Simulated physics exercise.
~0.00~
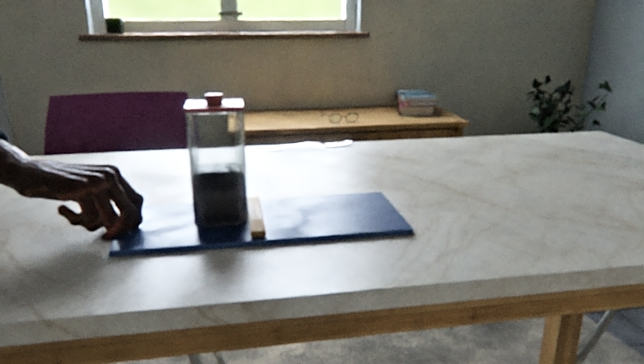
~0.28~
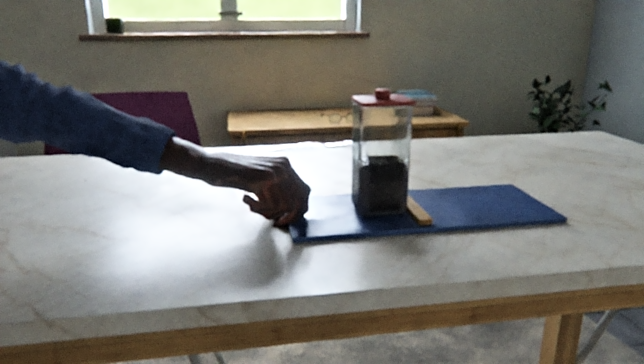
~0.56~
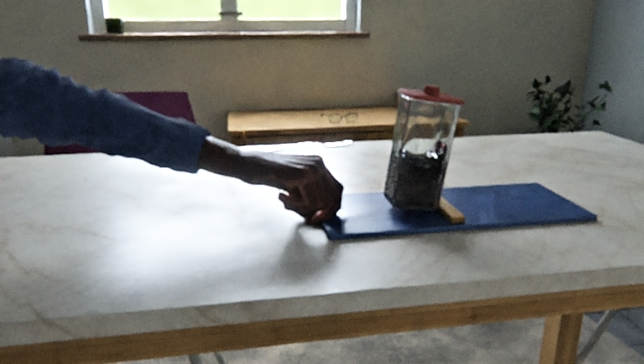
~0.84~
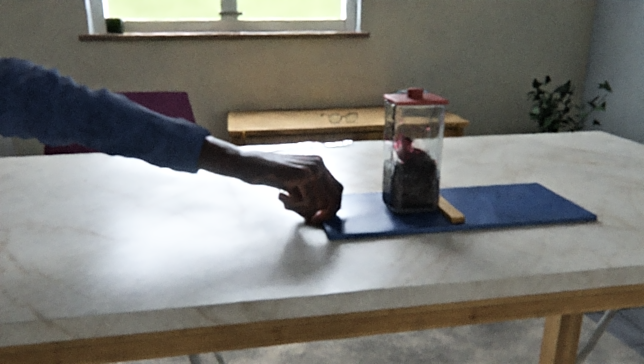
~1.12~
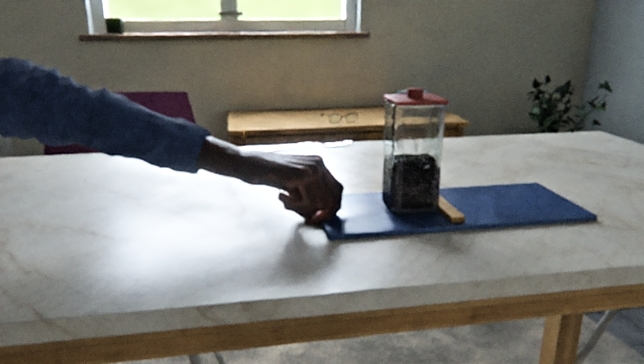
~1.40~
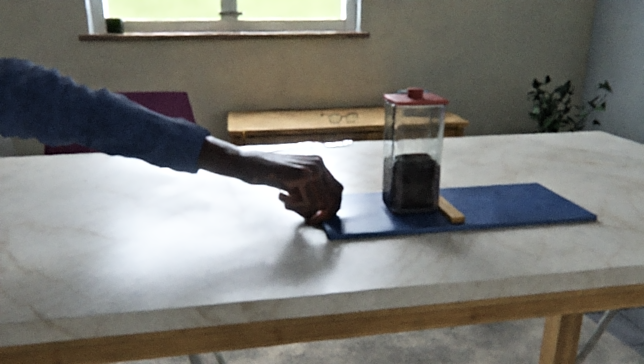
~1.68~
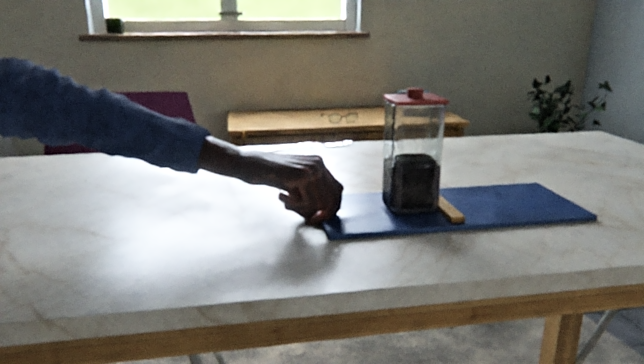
A dark hand in a blue sleeve reaches in from the left over a pale marble-look table in a room with a window, a purple chair, a wooden bench and a plant behind, all seen from a fixed view across the table. It pushes a blue board to the right, carrying a clear, red-capped canister partly filled with dark liquid, with a small wooden strip at its foot. The board stops, and the canister tips to the right as the liquid sloshes inside. It rocks back upright, the liquid settles, and it ends standing on the still board, the hand still at its edge.
